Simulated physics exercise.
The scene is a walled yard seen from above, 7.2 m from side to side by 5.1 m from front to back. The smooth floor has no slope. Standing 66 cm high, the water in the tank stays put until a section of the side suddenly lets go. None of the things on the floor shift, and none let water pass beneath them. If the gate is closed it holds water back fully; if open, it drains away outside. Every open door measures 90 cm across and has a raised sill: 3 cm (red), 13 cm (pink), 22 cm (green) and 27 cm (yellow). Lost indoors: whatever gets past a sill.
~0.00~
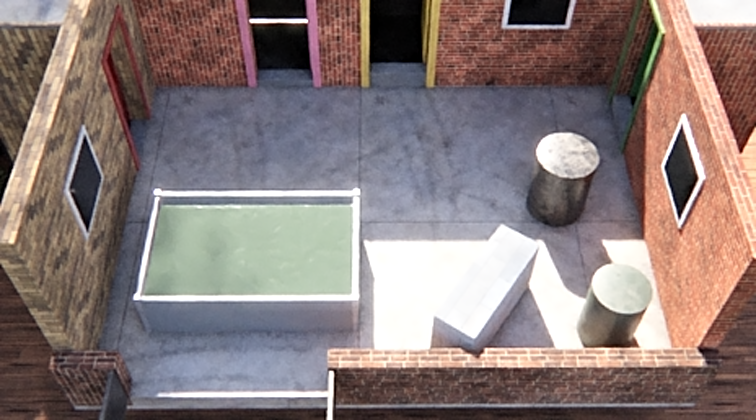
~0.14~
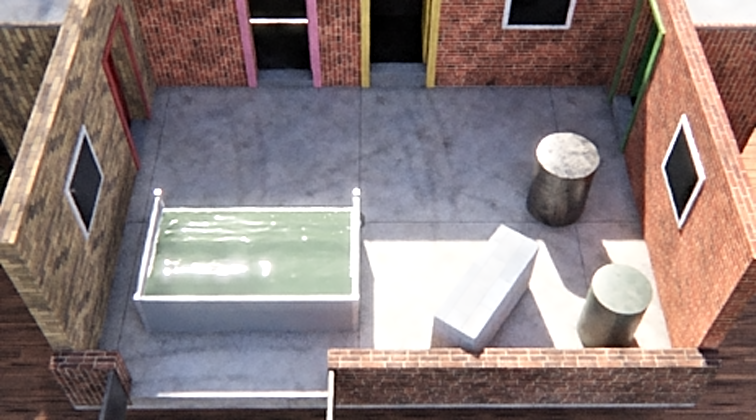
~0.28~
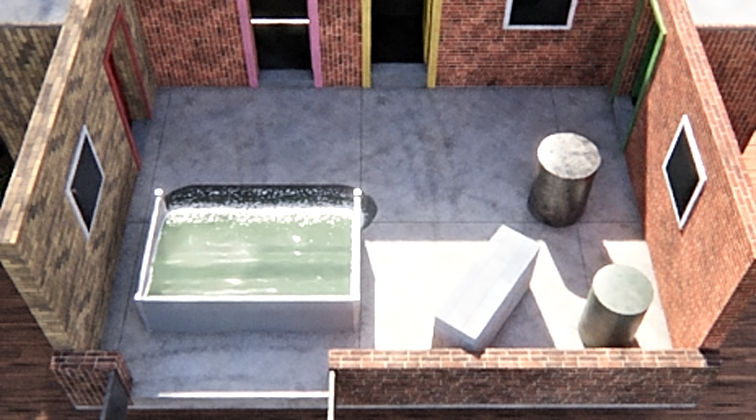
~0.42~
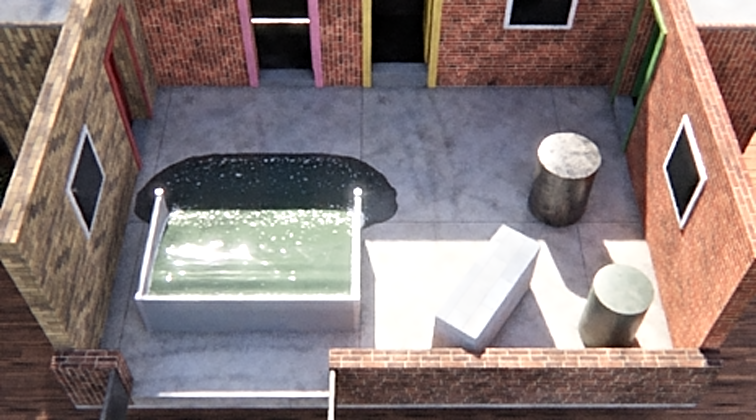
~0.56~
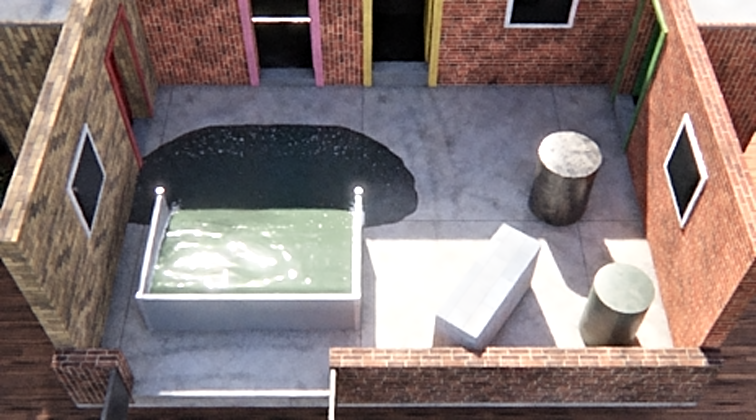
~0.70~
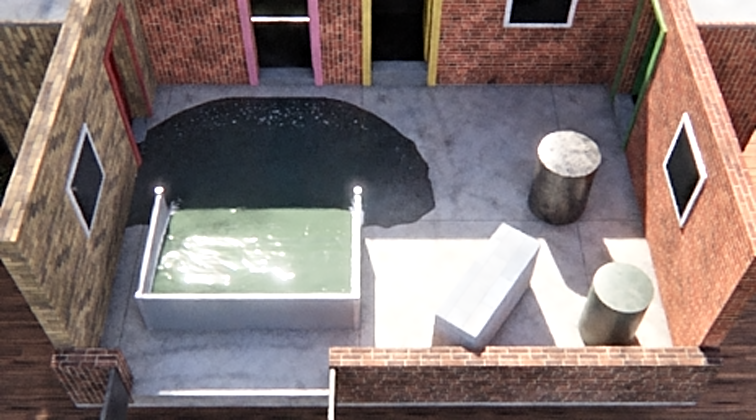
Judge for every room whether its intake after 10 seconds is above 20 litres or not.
Result: Red door: Limit broken, pink door: Limit broken, green door: Limit unbroken, yellow door: Limit unbroken.
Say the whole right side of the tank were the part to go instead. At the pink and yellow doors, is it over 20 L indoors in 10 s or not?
Result: Pink limit not passed, yellow limit not passed.
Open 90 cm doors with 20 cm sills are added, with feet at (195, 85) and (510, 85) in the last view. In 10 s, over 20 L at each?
Well, the first is beyond the mark and the second is shy of the mark.
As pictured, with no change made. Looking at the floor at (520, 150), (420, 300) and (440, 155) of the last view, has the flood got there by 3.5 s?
Listed in turn: Swamped / spared so far / swamped.
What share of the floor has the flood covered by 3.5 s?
About 55 per cent.
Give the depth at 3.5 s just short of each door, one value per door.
Depths: Red door 15 cm, pink door 19 cm, green door 18 cm, yellow door 14 cm.
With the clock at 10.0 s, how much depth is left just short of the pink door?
Around 3.5 cm deep.
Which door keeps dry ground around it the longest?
It's the green door.
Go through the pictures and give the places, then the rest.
The first frame shows the tank at (253, 247) is whole and still, 66 cm deep.
In the second frame, water pours out on the tank's far side and has run 1.4 m, to (361, 224); typically 9 cm deep outside, 66 cm at the tank's back.
In the third frame, the front is at (370, 207), 1.5 m from the gap on the tank's far side; 1.8 m2 of floor is under water; 65 cm left at the back of the tank.
In the fourth frame, the front is at (154, 184), 1.8 m from the gap on the tank's far side; 3.9 m2 of floor is under water; 57 cm left at the back of the tank.
In the fifth frame, the front is at (142, 164), 2.2 m from the gap on the tank's far side; 6.2 m2 of floor is under water; 56 cm left at the back of the tank.
In the sixth frame, water pours out on the tank's far side and has run 2.6 m, to (340, 105); typically 7 cm deep outside, 53 cm at the tank's back.
After 1.4 s water covers 40 % of the floor and is deepest (41 cm) near (158, 86); red door 11 cm at the sill, 7 L in, pink door 35 cm at the sill, 81 L in, green door not reached, yellow door 20 cm at the sill, 0 L in.
After 2.2 s water covers 45 % of the floor and is deepest (38 cm) near (158, 86); red door 14 cm at the sill, 40 L in, pink door 33 cm at the sill, 218 L in, green door not reached, yellow door 22 cm at the sill, 0 L in.
After 3.5 s water covers 55 % of the floor and is deepest (23 cm) near (601, 86); red door 15 cm at the sill, 147 L in, pink door 19 cm at the sill, 310 L in, green door 18 cm at the sill, 0 L in, yellow door 14 cm at the sill, 0 L in.
After 6.0 s water covers 85 % of the floor and is deepest (15 cm) near (667, 362); red door 9 cm at the sill, 237 L in, pink door 8 cm at the sill, 320 L in, green door 14 cm at the sill, 0 L in, yellow door 6 cm at the sill, 0 L in.
After 10.0 s water covers 95 % of the floor and is deepest (14 cm) near (478, 362); red door 4 cm at the sill, 268 L in, pink door 4 cm at the sill, 320 L in, green door 7 cm at the sill, 0 L in, yellow door 7 cm at the sill, 0 L in.
